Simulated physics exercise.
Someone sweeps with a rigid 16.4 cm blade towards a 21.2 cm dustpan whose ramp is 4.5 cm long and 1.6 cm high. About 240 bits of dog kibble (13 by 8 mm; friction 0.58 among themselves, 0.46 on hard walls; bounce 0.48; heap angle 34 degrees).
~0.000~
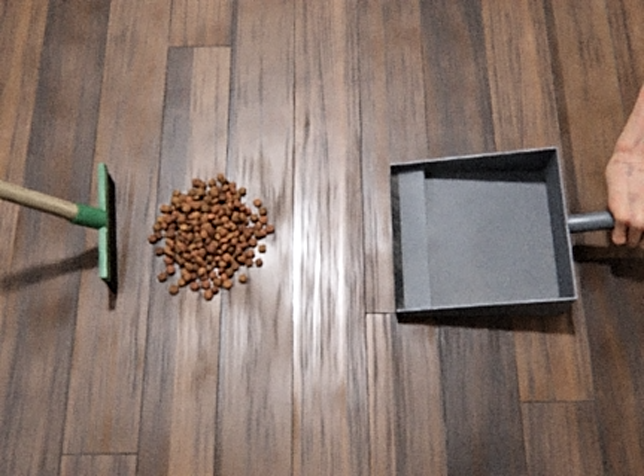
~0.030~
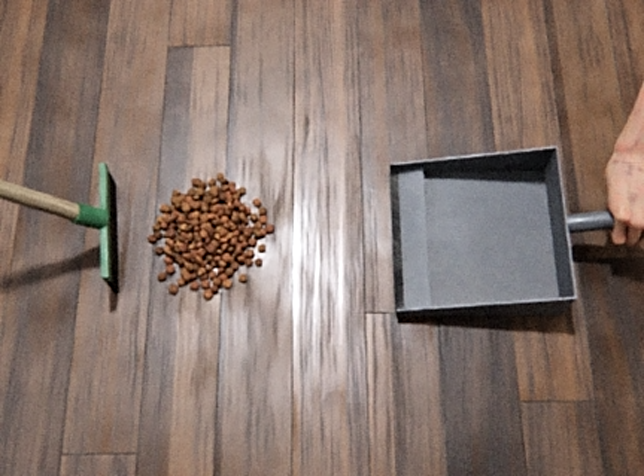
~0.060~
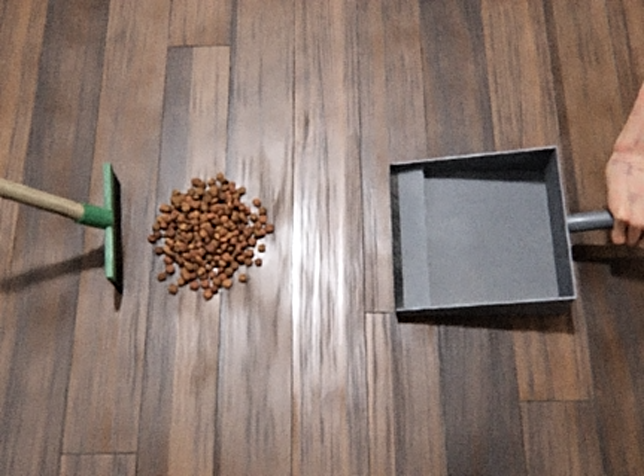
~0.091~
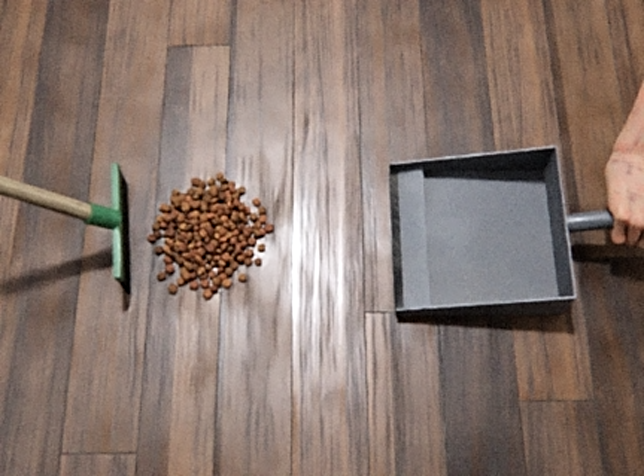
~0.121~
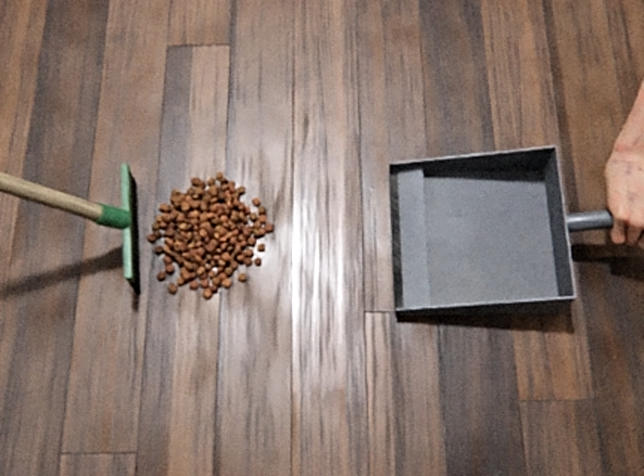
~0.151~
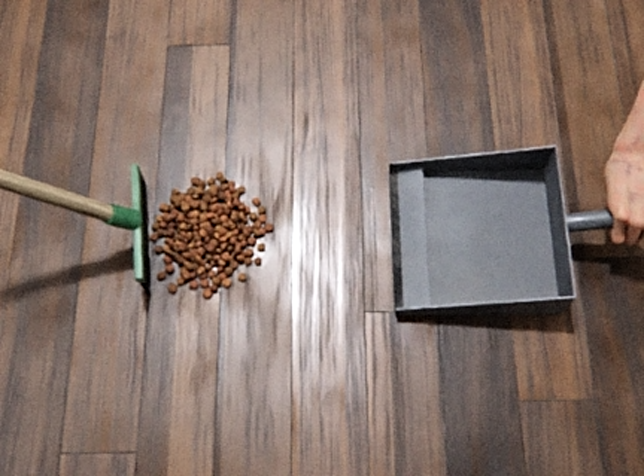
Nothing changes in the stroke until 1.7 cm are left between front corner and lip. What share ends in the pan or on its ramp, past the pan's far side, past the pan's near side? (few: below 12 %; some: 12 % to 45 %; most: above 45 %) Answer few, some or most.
Pan: Some, far side: Few, near side: Few.
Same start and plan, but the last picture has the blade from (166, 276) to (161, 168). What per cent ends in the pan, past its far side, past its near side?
Pan 40, far 15, near 5.
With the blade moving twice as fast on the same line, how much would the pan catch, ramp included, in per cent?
It would be near 40 per cent.
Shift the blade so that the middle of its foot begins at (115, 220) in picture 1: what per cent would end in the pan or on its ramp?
About 30 per cent.
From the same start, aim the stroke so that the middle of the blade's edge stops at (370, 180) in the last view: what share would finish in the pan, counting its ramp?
Some 25 per cent.
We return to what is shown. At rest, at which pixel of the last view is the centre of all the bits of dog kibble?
At about (385, 226).
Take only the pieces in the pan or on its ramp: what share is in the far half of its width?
About 40 per cent.
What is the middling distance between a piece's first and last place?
Roughly 26 cm.
After 0.48 s, middle of the blade 19 cm from the lip; 0 % over the lip, far side 5 %, near side 0 %.
After 0.70 s, middle of the blade 8 cm from the lip; 0 % over the lip, far side 10 %, near side 0 %.
After 1.03 s, middle of the blade 3 cm from the lip; 30 % over the lip, far side 10 %, near side 5 %.
At rest (1.3 s), pan 30 %, far side 10 %, near side 5 %, in front of the lip or behind the blade 60 %.
